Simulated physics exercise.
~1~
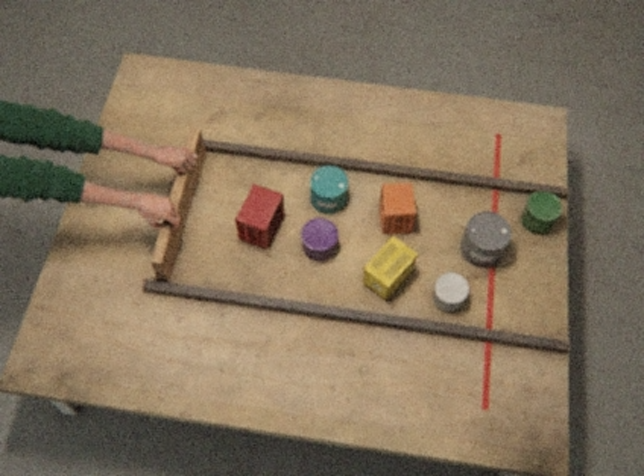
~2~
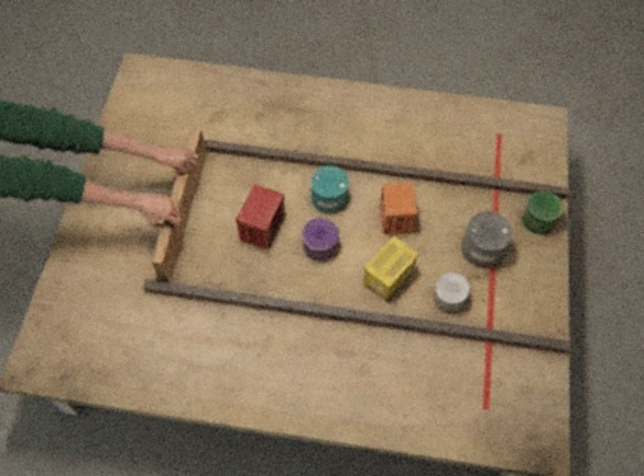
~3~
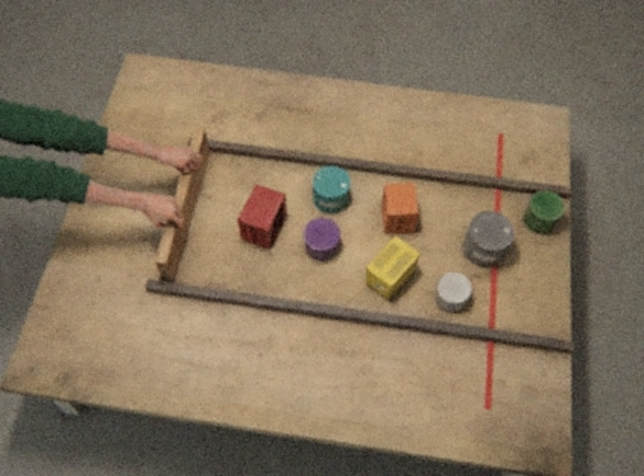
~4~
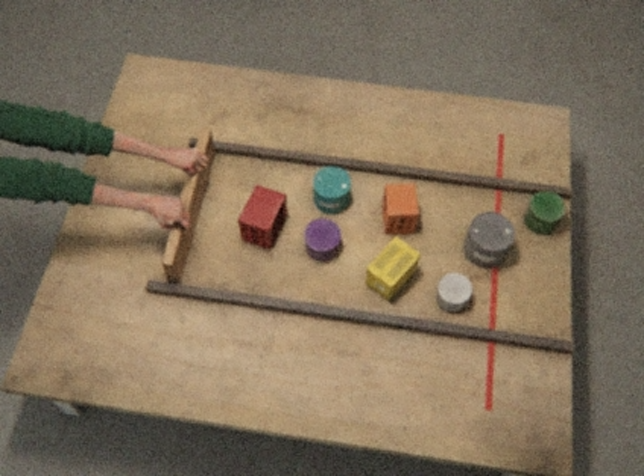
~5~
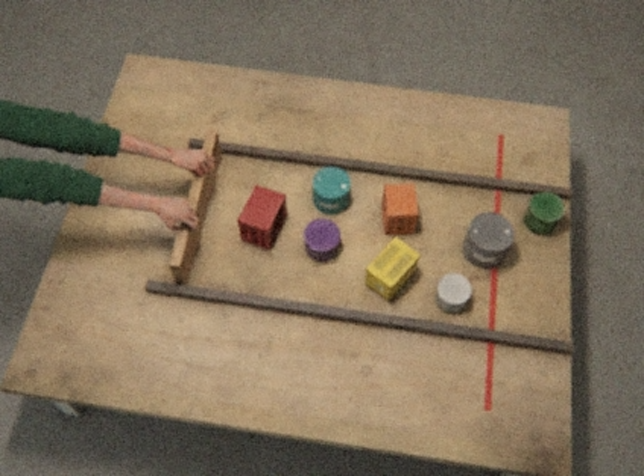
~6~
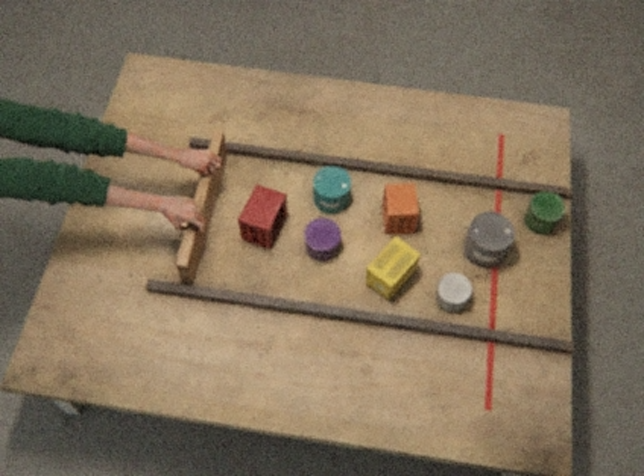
A wooden tabletop on a grey floor is seen from above at a slight tilt, with two dark rails running across it and a red line near the right. Between the rails sit red, orange and yellow blocks and teal, purple, white, grey and green round containers, the green one furthest right. Two green-sleeved arms slide a plank slightly rightward at the left, while the objects stay practically still.
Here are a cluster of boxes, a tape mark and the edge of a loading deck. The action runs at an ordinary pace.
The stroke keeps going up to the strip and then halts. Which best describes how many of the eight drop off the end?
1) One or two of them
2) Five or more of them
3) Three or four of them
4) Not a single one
One or two of them.
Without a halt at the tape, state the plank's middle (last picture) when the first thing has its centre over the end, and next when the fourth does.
(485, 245) and (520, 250).
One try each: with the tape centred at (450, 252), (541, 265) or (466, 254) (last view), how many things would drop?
Those tries give 0, 5 and 0.
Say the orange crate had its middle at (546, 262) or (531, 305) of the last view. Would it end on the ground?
Result, in order: It leaves the top; it leaves the top.
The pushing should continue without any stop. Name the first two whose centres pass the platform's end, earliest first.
Going earliest first, the grey canister leads and the white pail follows.
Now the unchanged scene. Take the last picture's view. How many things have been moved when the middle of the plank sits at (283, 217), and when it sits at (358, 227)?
Respectively 2 and 5.
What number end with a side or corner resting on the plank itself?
It's 3.
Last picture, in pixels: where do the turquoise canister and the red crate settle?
Listed as asked: First (519, 215), and then (516, 250).
Soon after, none off yet; green pail at rest near (544, 214); grey canister at rest near (488, 240); white pail at rest near (453, 293).
Then, none off yet; green pail at rest near (544, 214); grey canister at rest near (488, 240); white pail moving near (457, 294).
By the end, the number that fall off is one or two; fallen, grey canister.
